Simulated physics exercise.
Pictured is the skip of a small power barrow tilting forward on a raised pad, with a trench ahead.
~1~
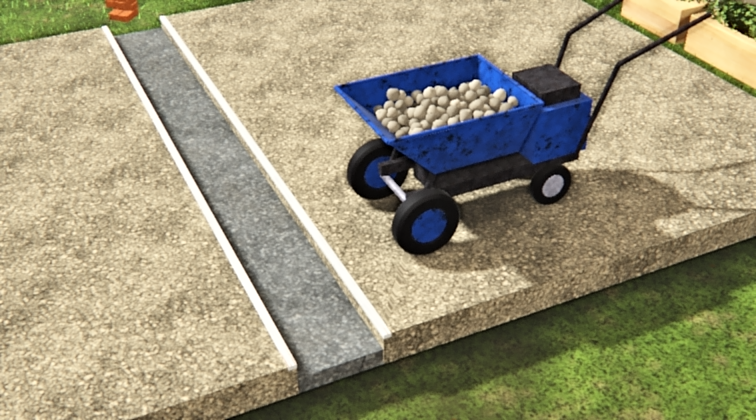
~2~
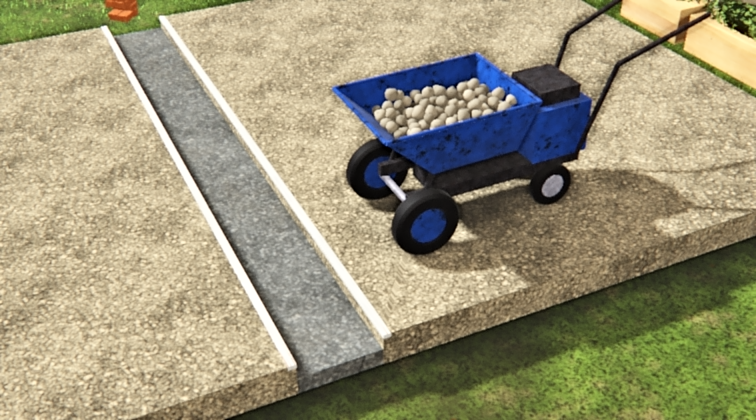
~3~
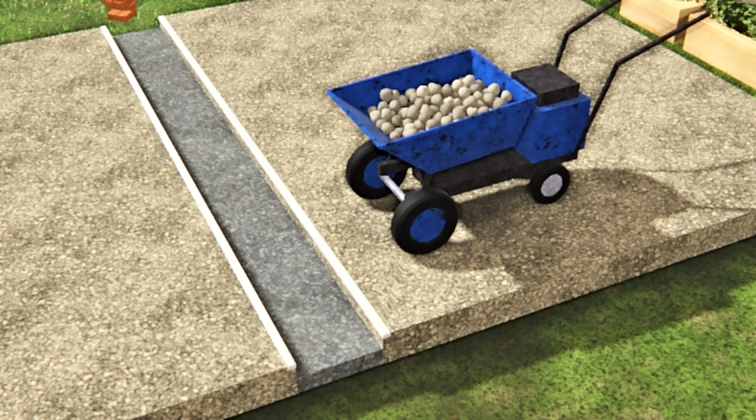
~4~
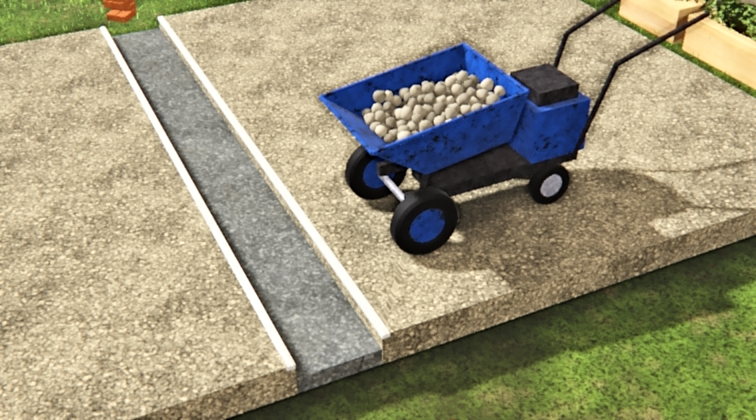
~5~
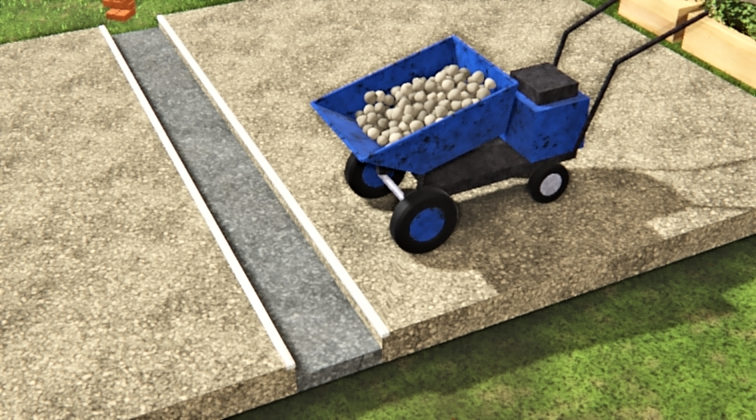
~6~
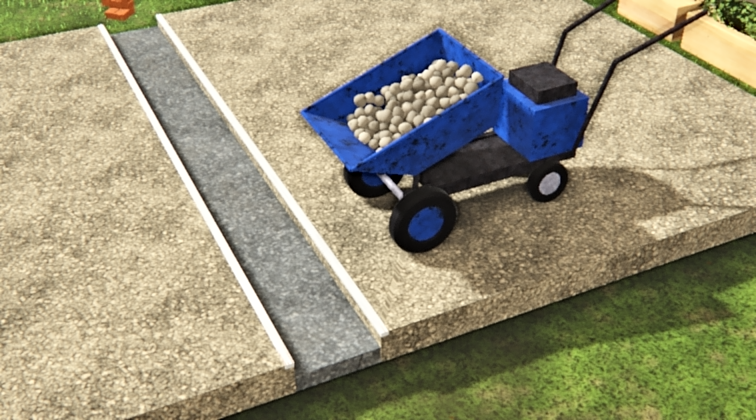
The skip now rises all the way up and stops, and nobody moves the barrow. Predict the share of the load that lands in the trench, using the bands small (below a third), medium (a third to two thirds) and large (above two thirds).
Large.
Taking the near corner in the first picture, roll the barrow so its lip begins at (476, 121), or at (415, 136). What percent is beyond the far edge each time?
0 % then 0 %.
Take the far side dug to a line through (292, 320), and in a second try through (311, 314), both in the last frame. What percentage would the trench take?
In turn 60 and 30 in a hundred.
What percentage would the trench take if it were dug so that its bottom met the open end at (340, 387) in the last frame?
It lands somewhere near 100 percent.
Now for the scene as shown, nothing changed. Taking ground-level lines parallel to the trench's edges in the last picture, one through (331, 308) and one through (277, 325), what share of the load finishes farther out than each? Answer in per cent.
90 and 20 in a hundred.
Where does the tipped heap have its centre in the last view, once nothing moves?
Close to (266, 261), more or less.
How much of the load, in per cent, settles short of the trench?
It comes to close to 0 %.
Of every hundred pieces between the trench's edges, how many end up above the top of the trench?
Around 30 in a hundred.
Just after the last frame, skip tipped steeply; every one in the skip.
A moment on, skip tipped steeply; the larger part in the skip; roughly a quarter in or heaped over the trench; just a few falling.
Further on, skip tipped right over; about a tenth in the skip; the larger part in or heaped over the trench; about a tenth beyond it.
When it is over, skip tipped right over; just a few in the skip; the larger part in or heaped over the trench; about a tenth beyond it.
